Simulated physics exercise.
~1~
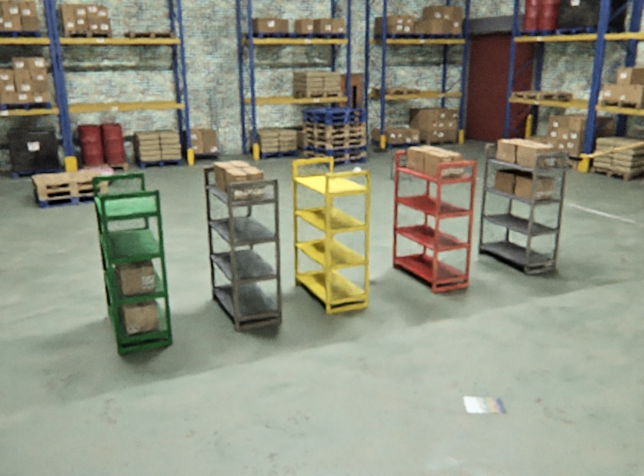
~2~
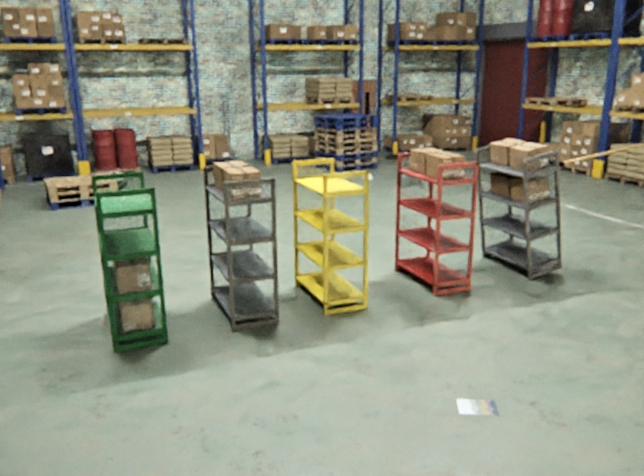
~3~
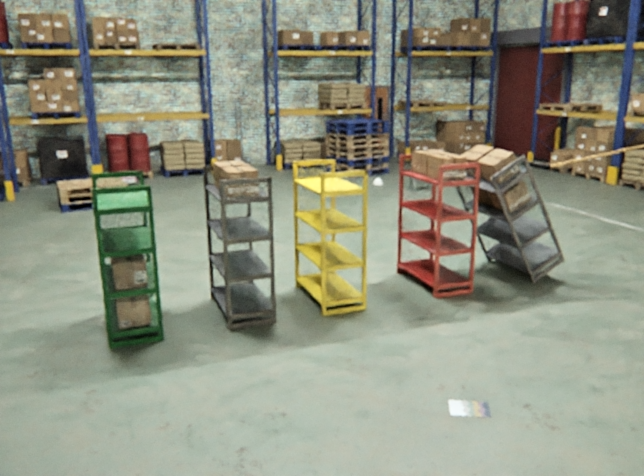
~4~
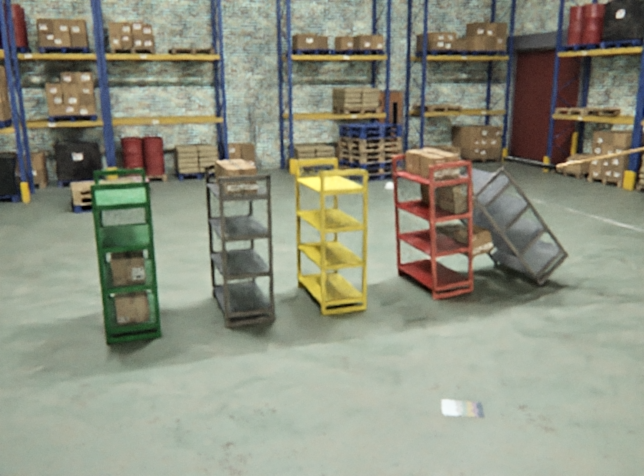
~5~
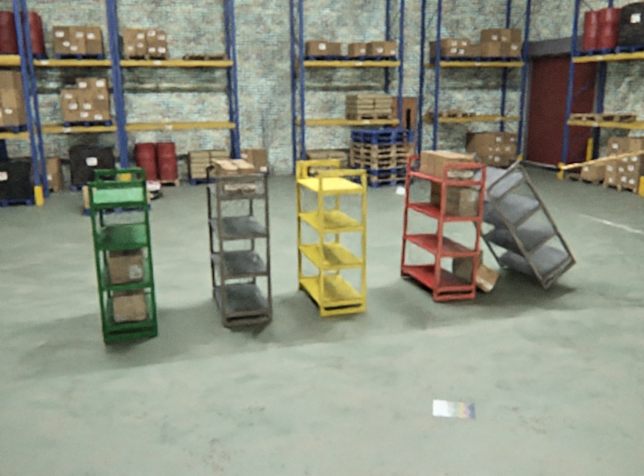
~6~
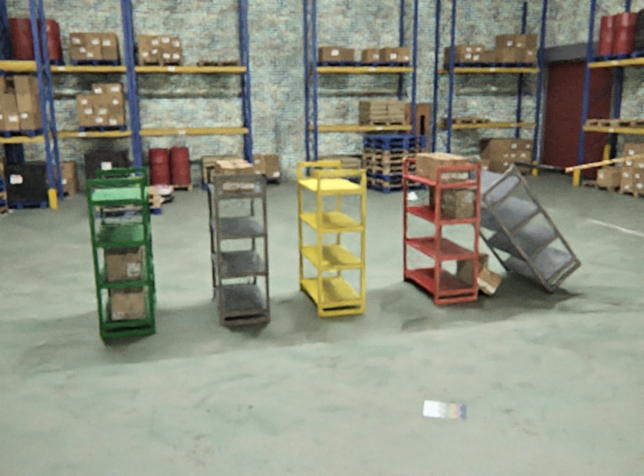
The gray shelving unit at the right end of a row of five tipped left into the red one, its boxes sliding off, and ended up leaning there at a steep slant, while the red, yellow, dark gray and green units stayed standing.
